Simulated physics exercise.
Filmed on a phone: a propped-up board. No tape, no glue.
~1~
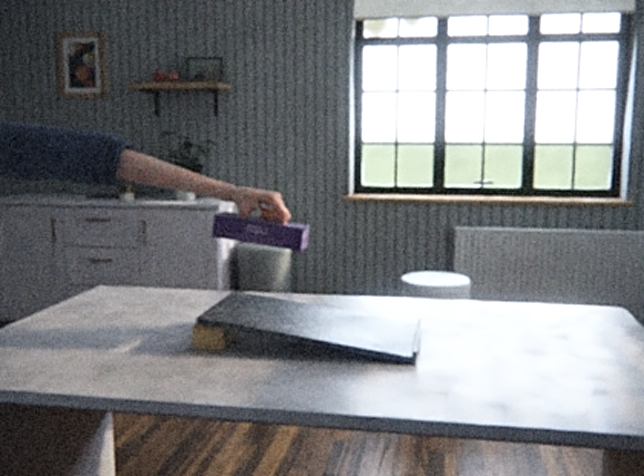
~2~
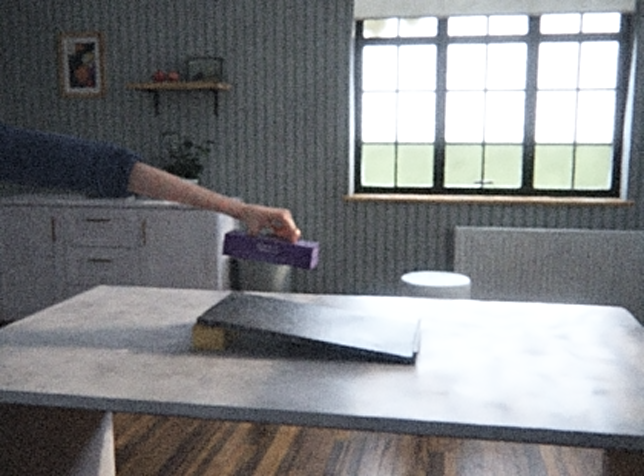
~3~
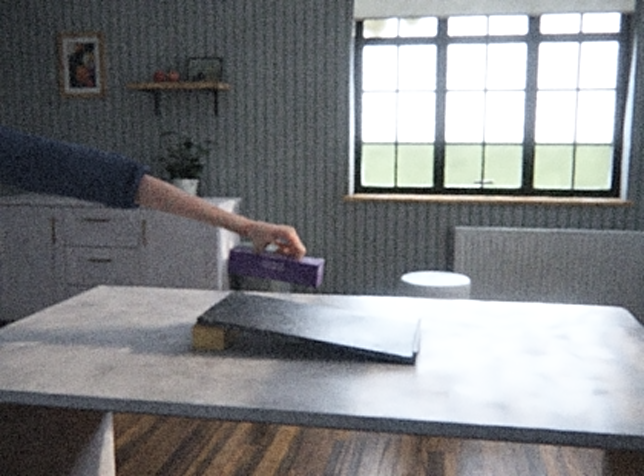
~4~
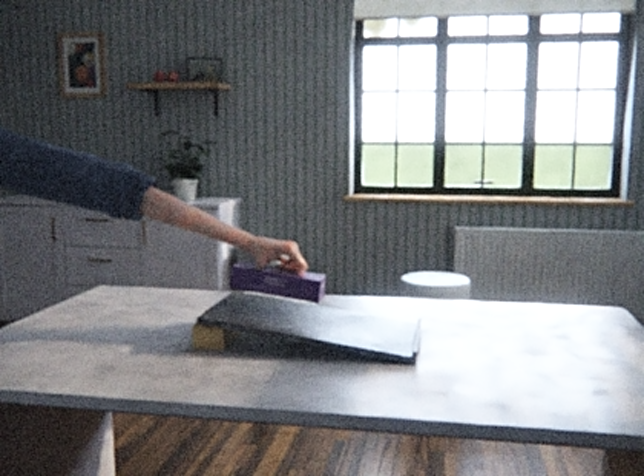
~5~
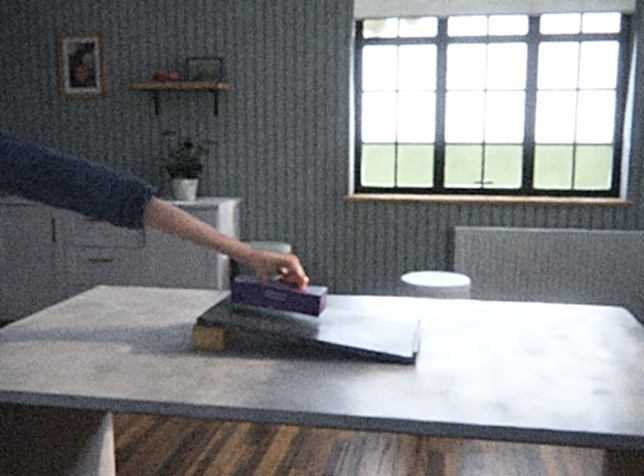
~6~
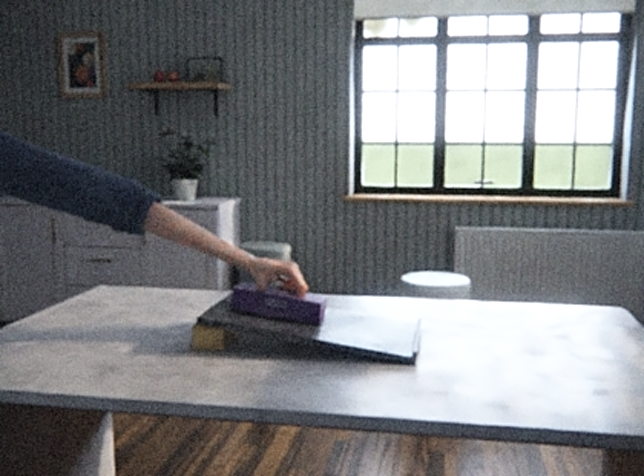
The footage shows a hand reaching in from the left, holding a purple carton above a propped-up board on a table. The hand lowers the carton, moving it slightly right, and sets it on the sloping board while still gripping it.
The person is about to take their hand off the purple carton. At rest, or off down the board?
As it turns out, it stays where it is put.
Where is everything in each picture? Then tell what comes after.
The first picture shows on its way; purple carton (261, 231).
The second picture shows on its way; purple carton (271, 249).
The third picture shows on its way; purple carton (277, 266).
The fourth picture shows on its way; purple carton (279, 281).
The fifth picture shows on its way; purple carton (279, 295).
The sixth picture shows set down, still held; purple carton (279, 302).
Then, 0.20 s later than the last frame, all is still.
Then, 0.40 s later than the last frame, purple carton resting near (279, 303).
When it is over, it is as before. End places, in pixels of the last picture, purple carton near (280, 303). The purple carton keeps its place.
